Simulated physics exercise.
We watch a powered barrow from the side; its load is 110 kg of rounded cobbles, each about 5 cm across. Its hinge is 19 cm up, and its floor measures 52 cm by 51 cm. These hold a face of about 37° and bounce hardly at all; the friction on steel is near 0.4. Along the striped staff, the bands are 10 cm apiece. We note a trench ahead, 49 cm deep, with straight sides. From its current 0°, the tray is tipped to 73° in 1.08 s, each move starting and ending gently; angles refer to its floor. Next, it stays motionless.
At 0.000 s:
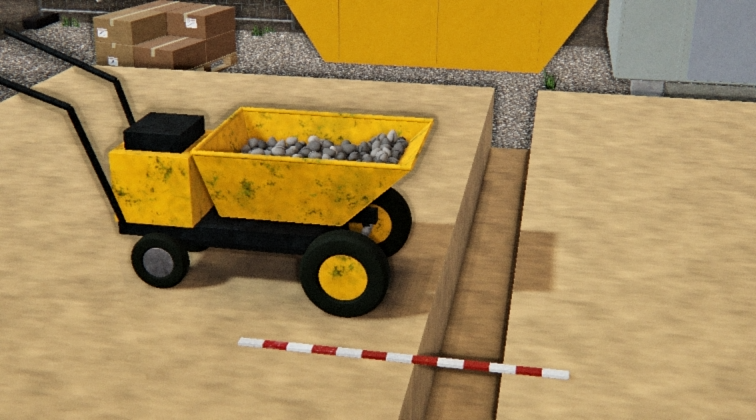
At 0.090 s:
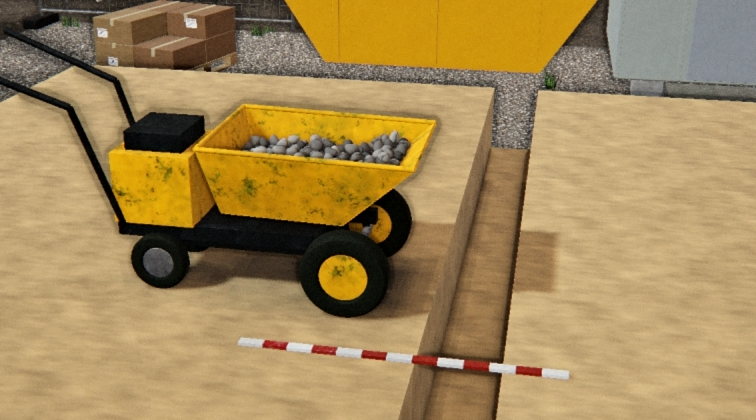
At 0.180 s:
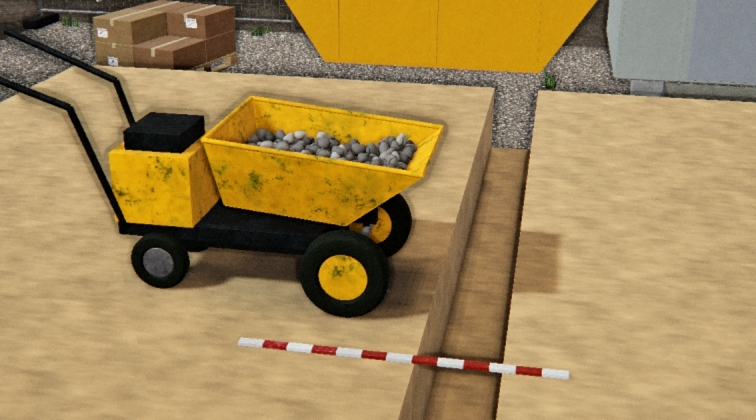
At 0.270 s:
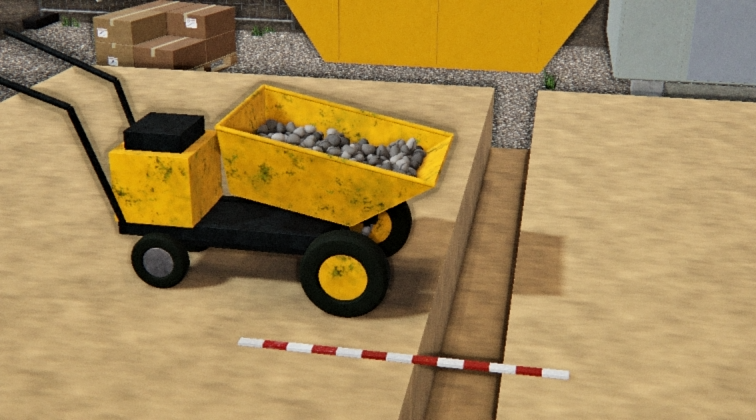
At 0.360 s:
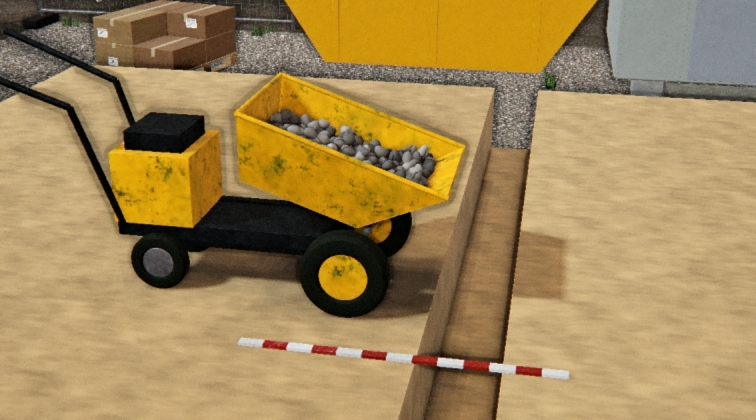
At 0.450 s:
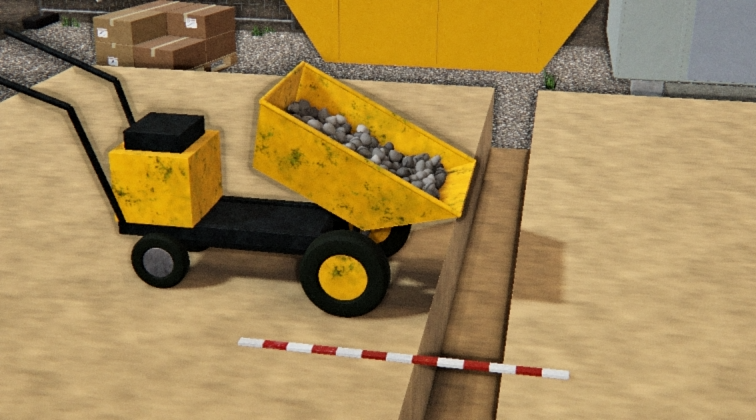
Yellow tray of grey cobbles on a powered barrow tilting steadily forward to the right, its rear rising beside a straight-sided trench.
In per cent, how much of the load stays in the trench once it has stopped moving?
I would say about 49 per cent.
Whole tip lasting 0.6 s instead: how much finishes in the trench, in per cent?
I'd put it at roughly 40 per cent.
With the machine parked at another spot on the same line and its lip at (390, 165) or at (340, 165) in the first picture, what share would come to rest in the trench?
It comes to about 75 and 100 in a hundred.
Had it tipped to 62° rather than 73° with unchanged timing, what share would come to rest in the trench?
Close to 50 per cent then.
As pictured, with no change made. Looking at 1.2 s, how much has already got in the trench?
Around 20 per cent of it, at that instant.
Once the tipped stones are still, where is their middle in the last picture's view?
Centre estimate: Around (517, 296).
After 0.8 s the floor is at 62°; 100 % in the tray; the foremost stones are at (484, 256).
After 1.2 s the floor is at 73°; 58 % in the tray, 18 % in the trench, 24 % past the trench; the foremost stones are at (581, 305).
After 1.5 s the floor is at 73°; 15 % in the tray, 32 % in the trench, 52 % past the trench; the foremost stones are at (686, 327).
After 3.5 s the floor is at 73°; 0 % in the tray, 49 % in the trench, 51 % past the trench; the foremost stones are past the picture's edge.
